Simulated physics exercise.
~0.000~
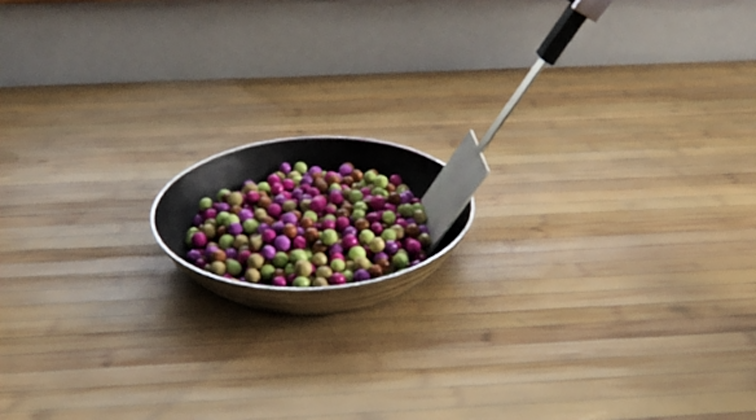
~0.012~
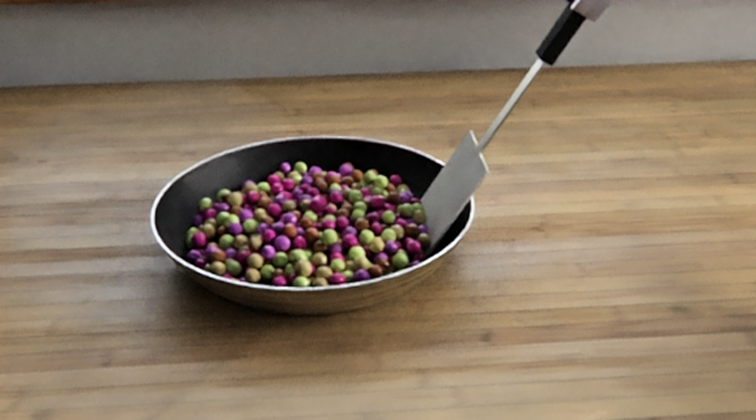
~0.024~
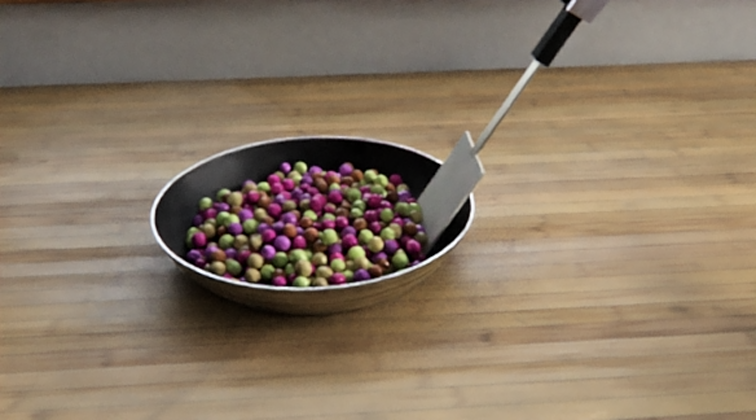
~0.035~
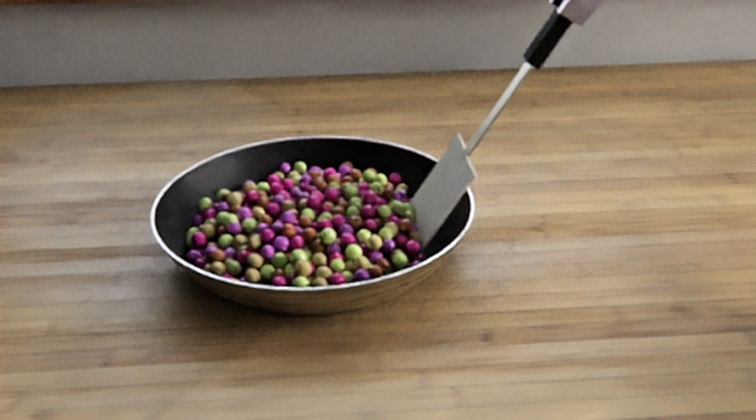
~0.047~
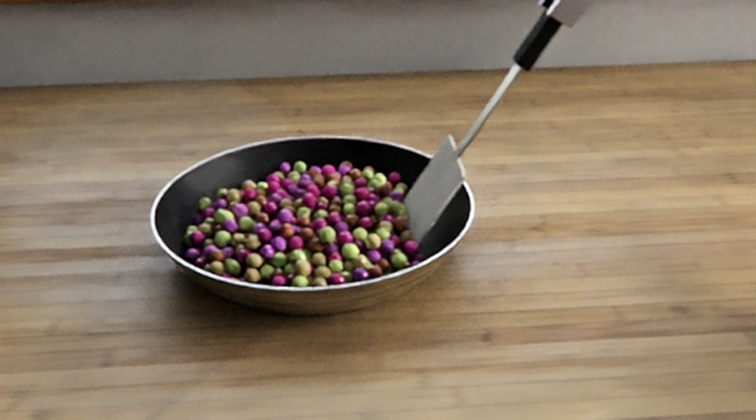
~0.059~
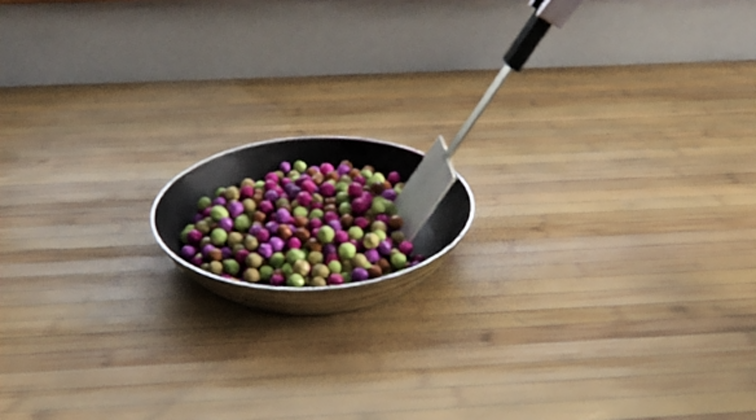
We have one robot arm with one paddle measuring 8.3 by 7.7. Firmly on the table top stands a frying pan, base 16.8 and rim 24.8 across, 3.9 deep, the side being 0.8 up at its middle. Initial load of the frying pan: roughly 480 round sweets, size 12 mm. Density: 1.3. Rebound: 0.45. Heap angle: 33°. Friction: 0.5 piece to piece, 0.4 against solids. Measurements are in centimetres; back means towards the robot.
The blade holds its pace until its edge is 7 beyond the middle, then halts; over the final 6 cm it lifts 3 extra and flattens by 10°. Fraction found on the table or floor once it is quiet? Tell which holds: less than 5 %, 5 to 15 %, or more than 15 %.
What holds is 5 to 15 %.
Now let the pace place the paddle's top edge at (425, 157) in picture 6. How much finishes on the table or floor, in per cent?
I'd say around 25 per cent.
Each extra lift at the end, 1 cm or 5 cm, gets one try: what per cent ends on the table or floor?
Try one gives about 10 in a hundred, try two about 10 in a hundred.
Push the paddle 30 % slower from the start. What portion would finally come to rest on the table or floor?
Estimate: Near 5 %.
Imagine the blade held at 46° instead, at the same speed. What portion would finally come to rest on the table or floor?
That gives about 10 in a hundred.
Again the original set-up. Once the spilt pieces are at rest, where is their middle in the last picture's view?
It ends up around (107, 253).
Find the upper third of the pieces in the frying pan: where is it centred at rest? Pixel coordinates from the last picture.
Close to pixel (210, 211).
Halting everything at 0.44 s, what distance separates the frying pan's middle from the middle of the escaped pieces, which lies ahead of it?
That distance is around 16 cm.
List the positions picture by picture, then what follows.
In the first frame, paddle top edge at (480, 150), sloping 58°; upper third of the load around (316, 217), from x 195 to 425, top at y 170; 478 in the frying pan.
In the second frame, paddle top edge at (479, 150), sloping 58°; upper third of the load around (316, 217), from x 195 to 425, top at y 170.
In the third frame, paddle top edge at (475, 151), sloping 58°; upper third of the load around (316, 216), from x 195 to 420, top at y 170.
In the fourth frame, paddle top edge at (467, 153), sloping 58°; upper third of the load around (317, 215), from x 195 to 420, top at y 170.
In the fifth frame, paddle top edge at (457, 155), sloping 58°; upper third of the load around (313, 213), from x 190 to 420, top at y 165.
In the sixth frame, paddle top edge at (448, 156), sloping 58°; upper third of the load around (307, 214), from x 190 to 420, top at y 165; 478 in the frying pan.
By 0.13 s, sloping 58°, highest piece 5 above the table; 478 in the frying pan.
By 0.21 s, sloping 54°, highest piece 6 above the table; 478 in the frying pan.
By 0.44 s, sloping 48°, highest piece 6 above the table; 436 in the frying pan, 39 on the table or floor, 3 on the blade or in flight.
By 1.49 s, sloping 48°, highest piece 5 above the table; 431 in the frying pan, 47 on the table or floor.
Final count, 431 in the frying pan, 47 on the table or floor. That is 10 % on the table or floor.
